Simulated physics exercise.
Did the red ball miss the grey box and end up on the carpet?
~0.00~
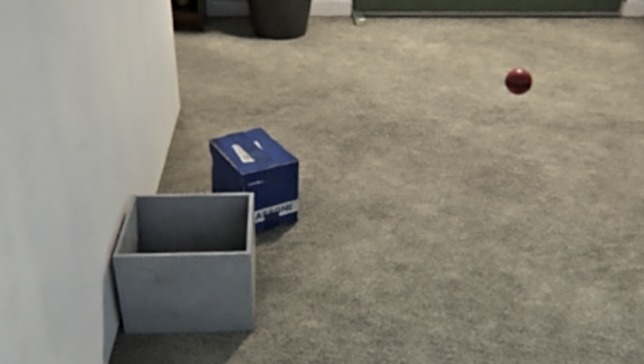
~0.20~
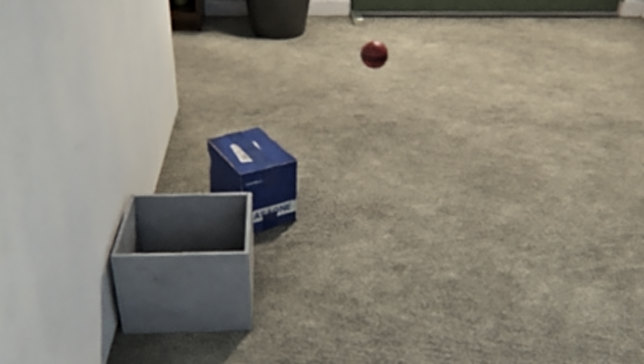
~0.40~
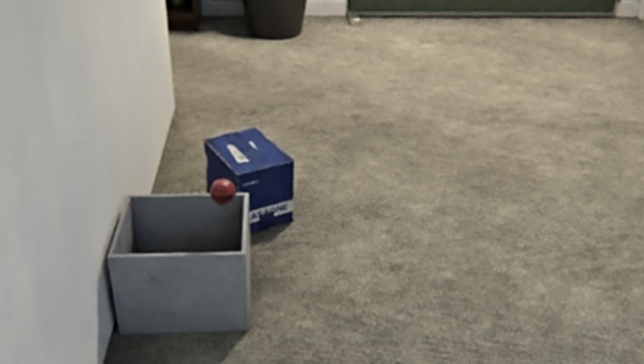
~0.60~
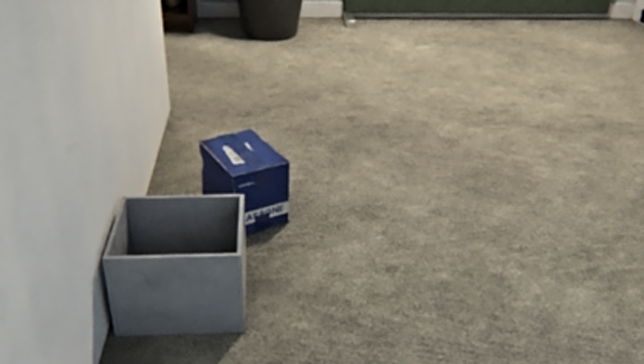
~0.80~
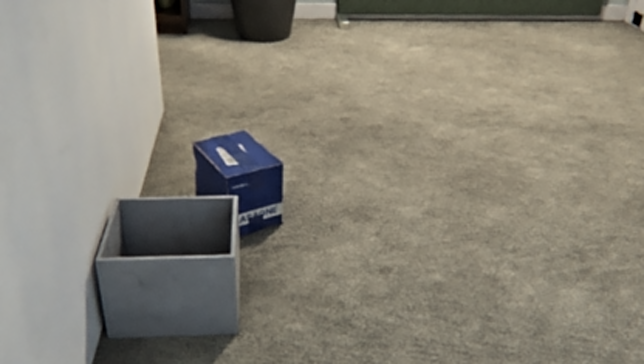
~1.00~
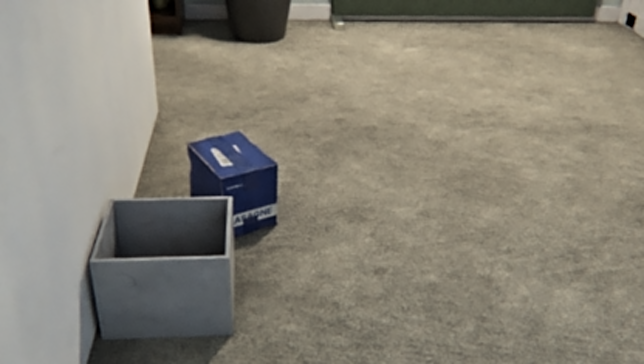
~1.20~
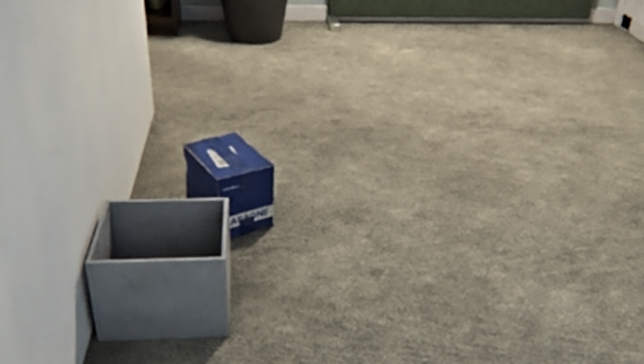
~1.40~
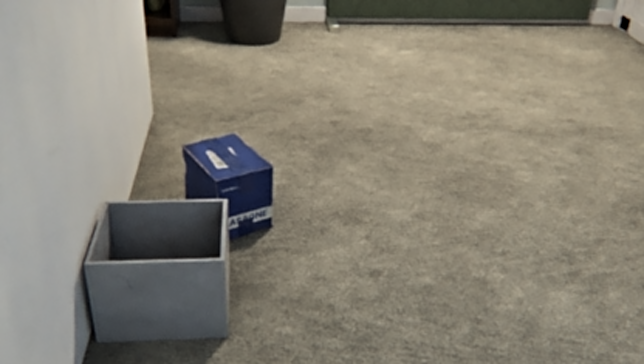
No, the red ball did not end up on the carpet. It dropped into the grey box and stayed inside.
An open grey box sat by the wall beside a blue parcel when a red ball flew in from the right, dropped toward the box and went inside, out of sight, while the parcel stayed in its place.
